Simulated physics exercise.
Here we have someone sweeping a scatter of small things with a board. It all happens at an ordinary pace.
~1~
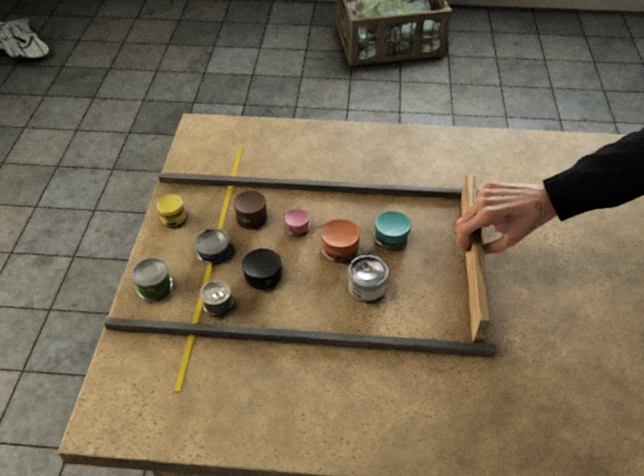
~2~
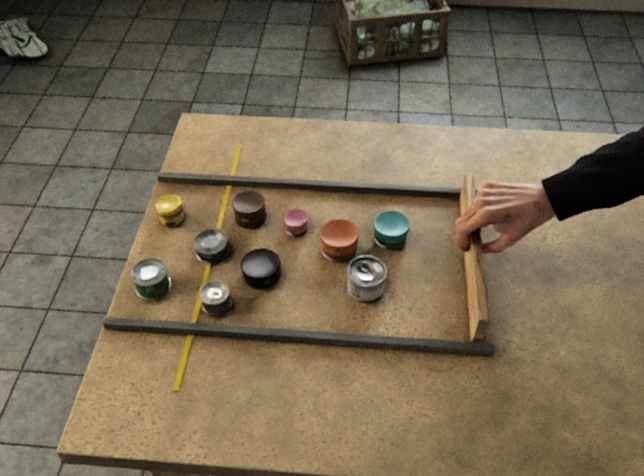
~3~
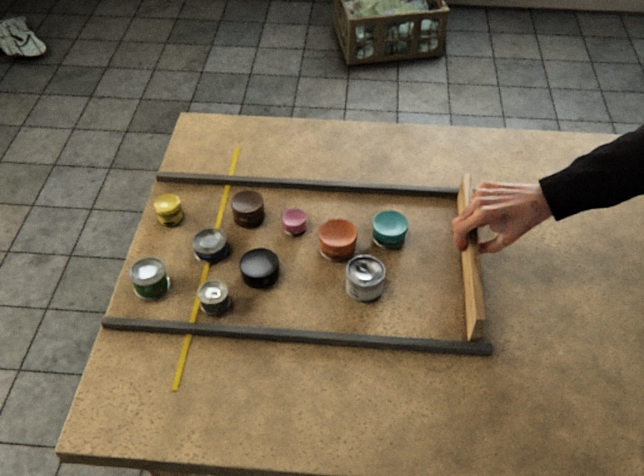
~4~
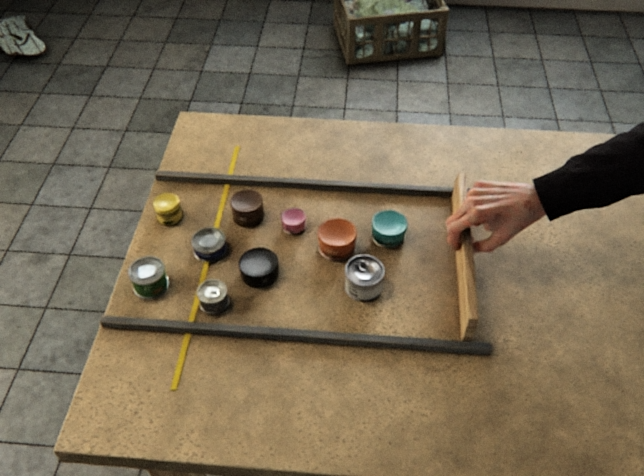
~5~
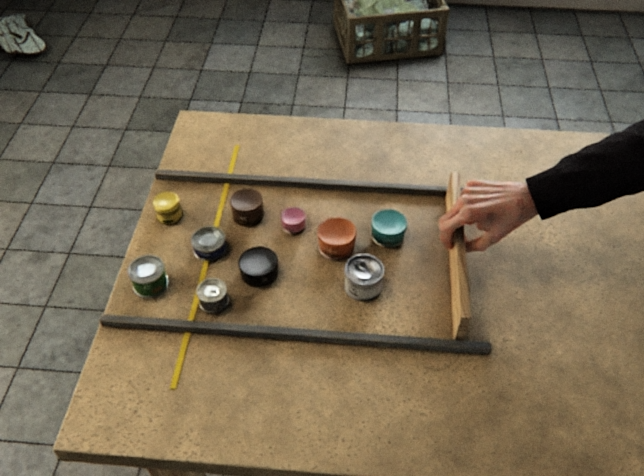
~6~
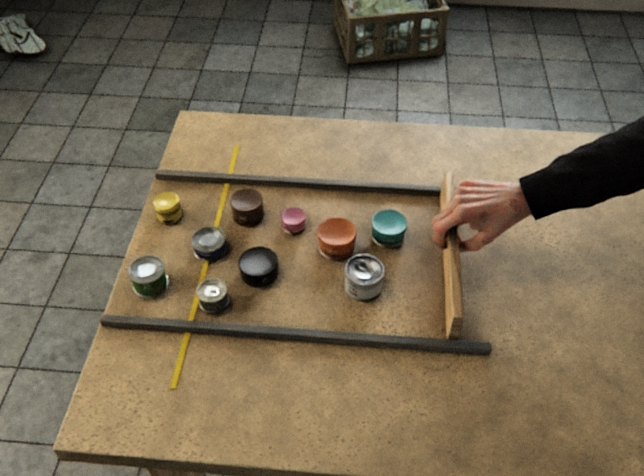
A hand slowly slid an upright wooden board a short way left between two dark rails on a table, while the scattered round tins and tubs ahead of it stayed where they were.
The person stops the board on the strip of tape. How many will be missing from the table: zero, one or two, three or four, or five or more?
In the end the number that fall off is zero.
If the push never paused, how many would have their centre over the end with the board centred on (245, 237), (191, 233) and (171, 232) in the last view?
In that order 0, 1 and 5.
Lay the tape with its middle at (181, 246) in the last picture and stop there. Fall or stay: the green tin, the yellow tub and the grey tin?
The green tin does not fall, the yellow tub goes over, the grey tin is kept.
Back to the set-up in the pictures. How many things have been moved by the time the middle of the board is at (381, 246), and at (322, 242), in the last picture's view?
The counts are 3 and 4.
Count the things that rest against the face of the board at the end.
The number is 4.
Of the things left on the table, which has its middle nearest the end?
The yellow tub.
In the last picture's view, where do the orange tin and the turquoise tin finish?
The orange tin stops around (190, 241); the turquoise tin around (200, 214).
A little later, none off yet; yellow tub at rest near (168, 208); green tin at rest near (149, 276); blue tin at rest near (209, 244).
When it is over, the number that fall off is zero.
